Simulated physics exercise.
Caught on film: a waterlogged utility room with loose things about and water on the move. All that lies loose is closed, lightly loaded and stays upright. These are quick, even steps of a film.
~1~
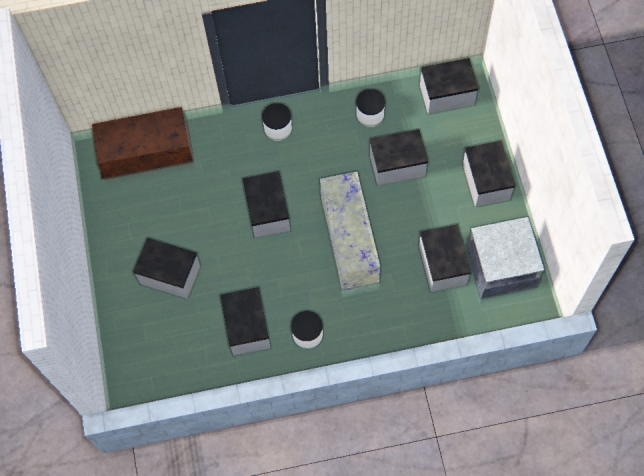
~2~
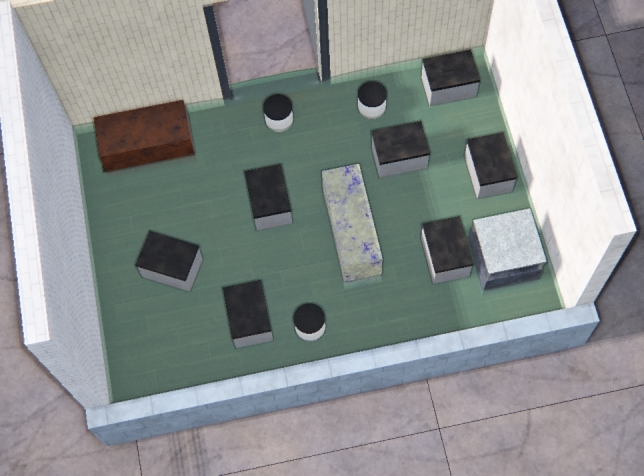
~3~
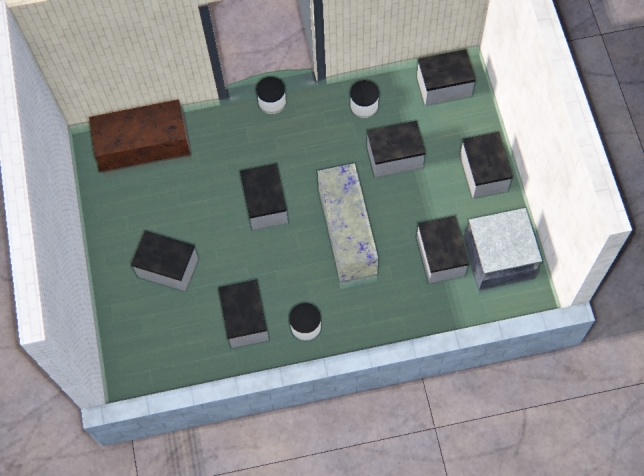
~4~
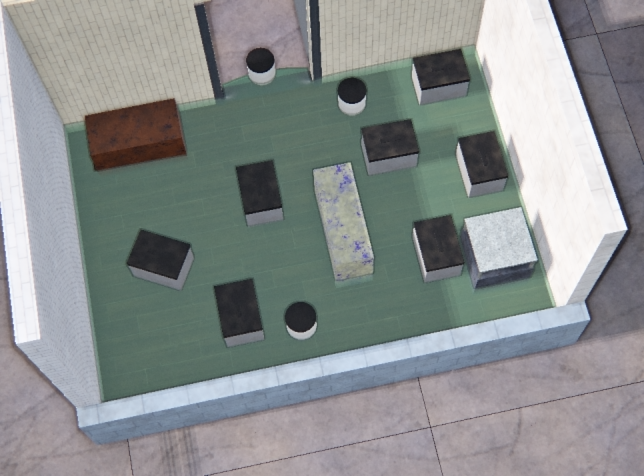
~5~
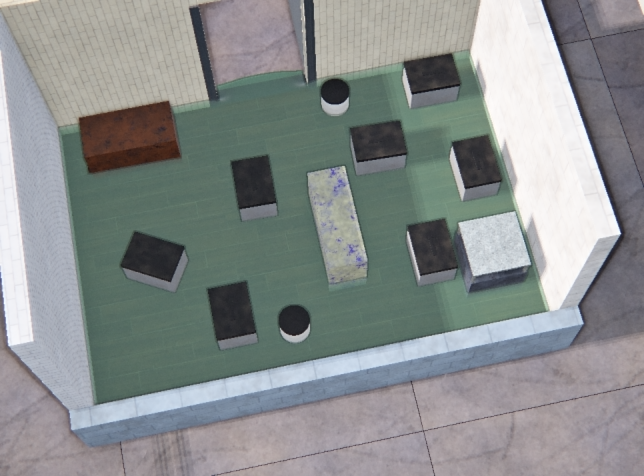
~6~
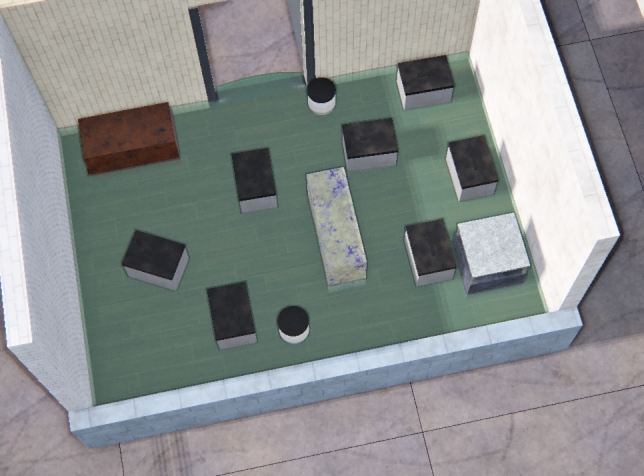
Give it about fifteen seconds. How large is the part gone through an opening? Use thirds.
It is between one and two thirds.
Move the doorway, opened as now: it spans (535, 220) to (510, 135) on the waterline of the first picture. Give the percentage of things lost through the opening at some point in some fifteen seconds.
Near 80 in a hundred.
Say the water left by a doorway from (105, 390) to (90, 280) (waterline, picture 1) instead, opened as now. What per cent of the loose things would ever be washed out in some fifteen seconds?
About 50 per cent.
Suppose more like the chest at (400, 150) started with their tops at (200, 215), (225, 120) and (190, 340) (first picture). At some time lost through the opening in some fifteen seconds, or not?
As listed: Carried outside, gone, kept in.
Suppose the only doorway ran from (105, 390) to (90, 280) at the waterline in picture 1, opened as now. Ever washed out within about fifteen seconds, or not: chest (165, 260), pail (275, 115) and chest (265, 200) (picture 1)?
In turn: Yes, gone, yes.
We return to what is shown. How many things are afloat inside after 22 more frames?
The number is 6.
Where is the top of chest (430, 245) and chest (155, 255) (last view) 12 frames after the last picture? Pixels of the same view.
Near (421, 220) and (174, 220).
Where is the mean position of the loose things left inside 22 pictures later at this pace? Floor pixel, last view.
Roughly at (309, 199).
A moment on, 2 of 10 are out; 8 afloat.
Next, 4 of 10 are out; 6 afloat.
Later, 4 of 10 are out; 6 afloat.
In the end, 5 of 10 are out; 5 afloat.
